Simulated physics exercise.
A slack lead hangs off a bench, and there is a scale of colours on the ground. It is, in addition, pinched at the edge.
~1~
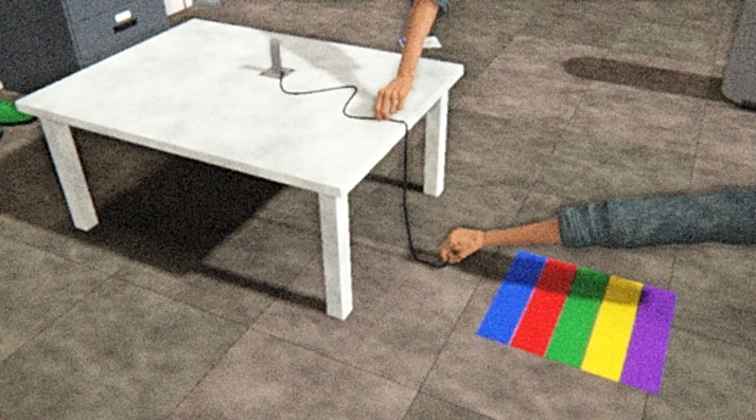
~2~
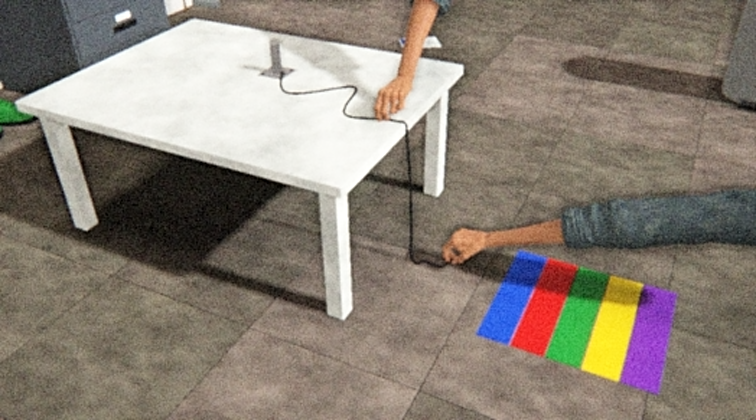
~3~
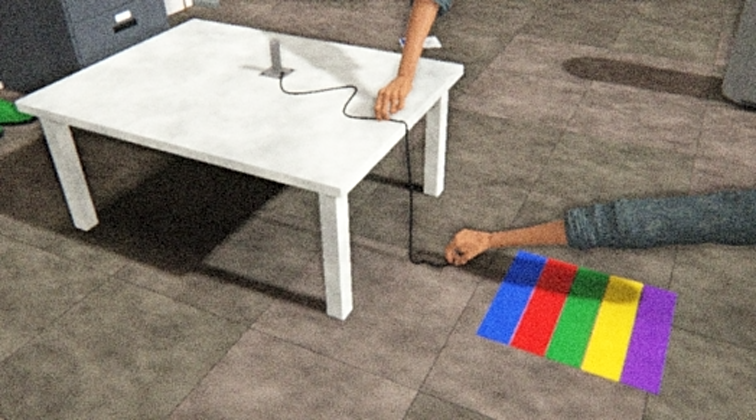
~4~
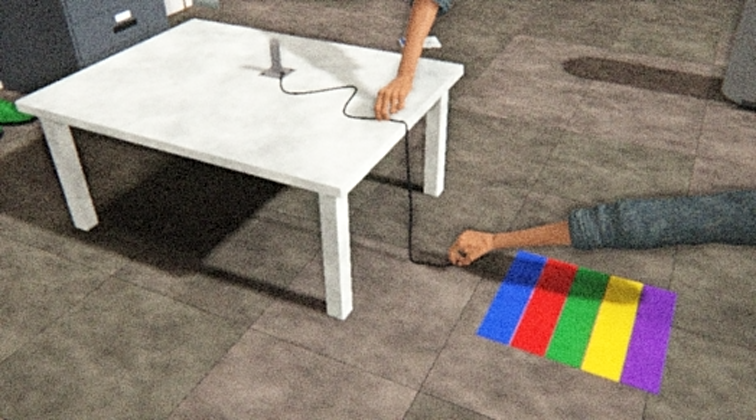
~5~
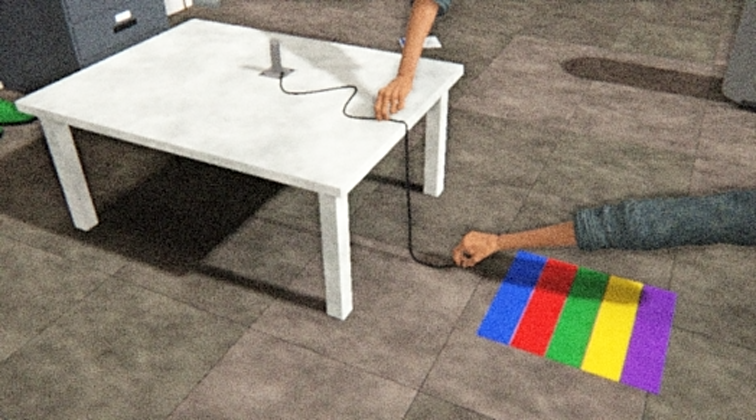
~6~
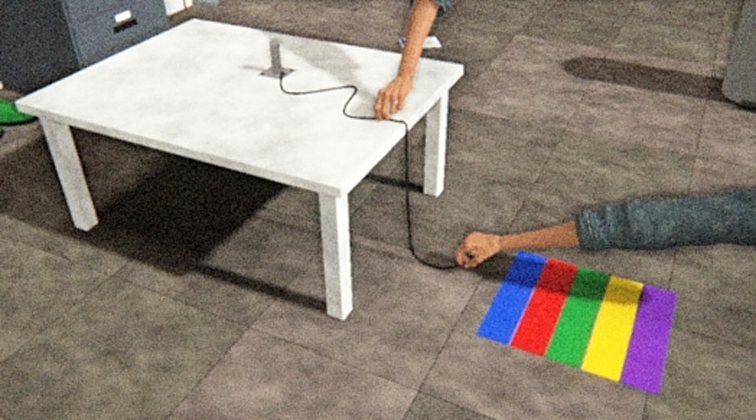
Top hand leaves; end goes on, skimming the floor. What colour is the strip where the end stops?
It is purple.
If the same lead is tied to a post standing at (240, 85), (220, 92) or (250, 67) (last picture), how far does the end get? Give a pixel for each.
Try 1 about (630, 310), try 2 about (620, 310), try 3 about (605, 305).
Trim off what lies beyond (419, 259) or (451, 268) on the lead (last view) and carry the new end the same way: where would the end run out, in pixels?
Going through both, you get (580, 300) and then (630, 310).
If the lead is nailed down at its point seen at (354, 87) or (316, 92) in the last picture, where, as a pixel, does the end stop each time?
(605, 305), then (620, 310).
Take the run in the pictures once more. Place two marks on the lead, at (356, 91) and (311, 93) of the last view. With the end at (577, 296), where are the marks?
The first sits at about (388, 101) and the second at about (342, 89).
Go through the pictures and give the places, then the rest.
In the first frame, end (448, 259); blue (500, 322); red (534, 333); green (569, 344); yellow (605, 356); purple (643, 368).
In the second frame, end (451, 260); lead through (281, 86) (340, 88) (344, 110) (403, 123) (411, 191) (411, 248).
In the third frame, end (454, 261).
In the fourth frame, end (457, 262); lead through (281, 86) (340, 88) (344, 110) (403, 123) (410, 191) (410, 248).
In the fifth frame, end (462, 263).
In the sixth frame, end (464, 264); lead through (281, 86) (340, 88) (344, 110) (403, 123) (407, 190) (411, 248).
Soon after, end near (576, 296); over green.
After that, end near (624, 310); over yellow.
At the stop, end near (654, 319); over purple. It gets as far as the purple strip.
